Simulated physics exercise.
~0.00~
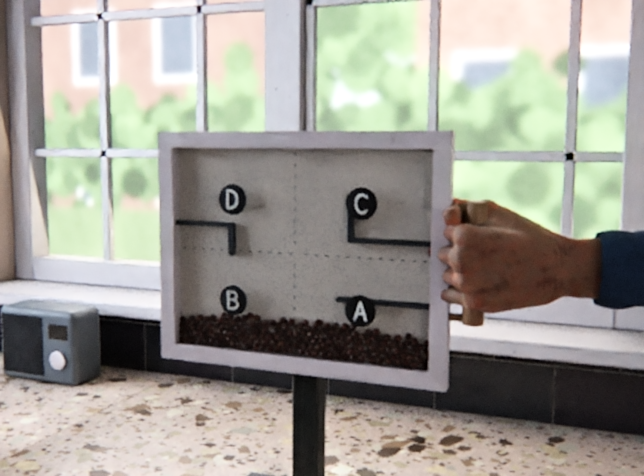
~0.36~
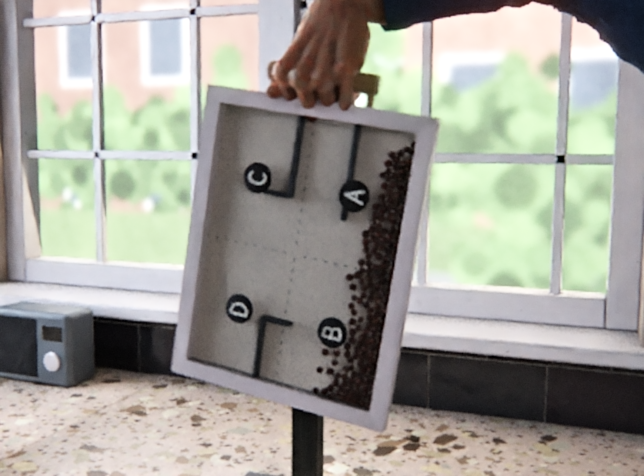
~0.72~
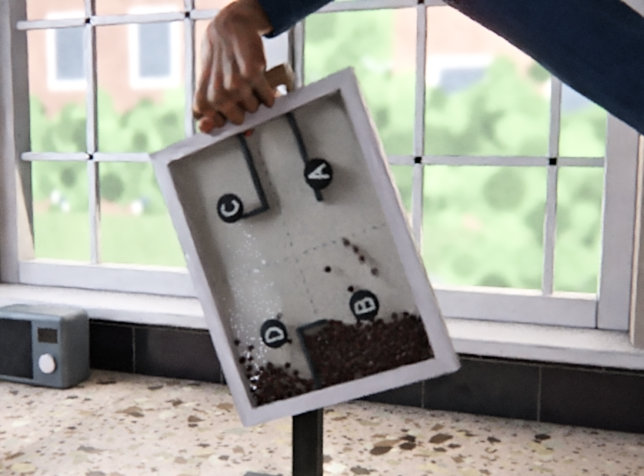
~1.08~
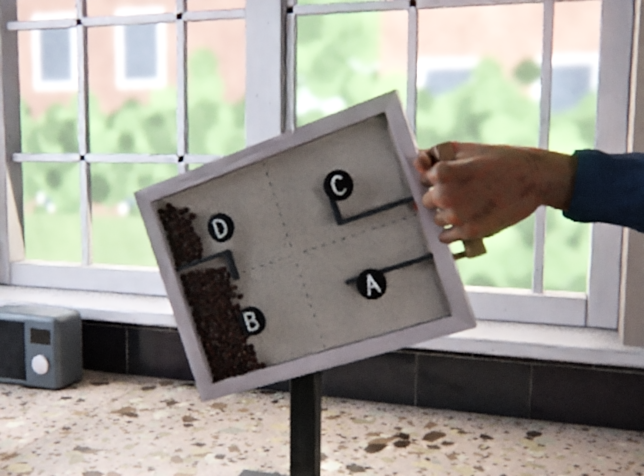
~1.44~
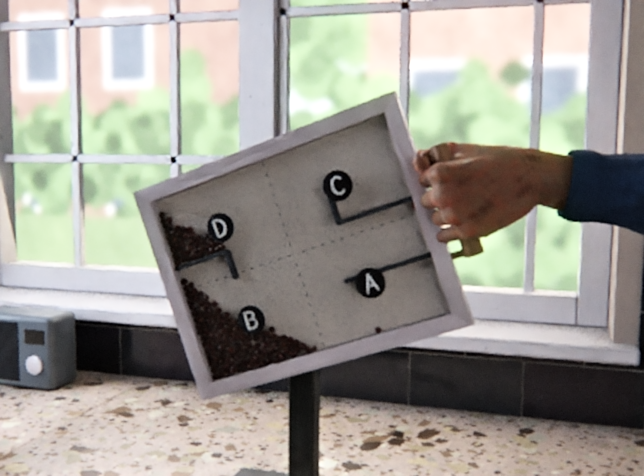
A hand in a dark blue sleeve grips the right side of a pale, shallow case of dark beads, standing on a black post above a speckled counter before a bright window, with a small grey radio at left. Four black lettered discs mark its quarters. The hand turns the case anticlockwise past upright, and the beads slide along one side, then tumble toward the B and D corners. It then swings the case back clockwise to a slight tilt. The beads slump and settle, most by B at lower left, fewer on the ledge by D.
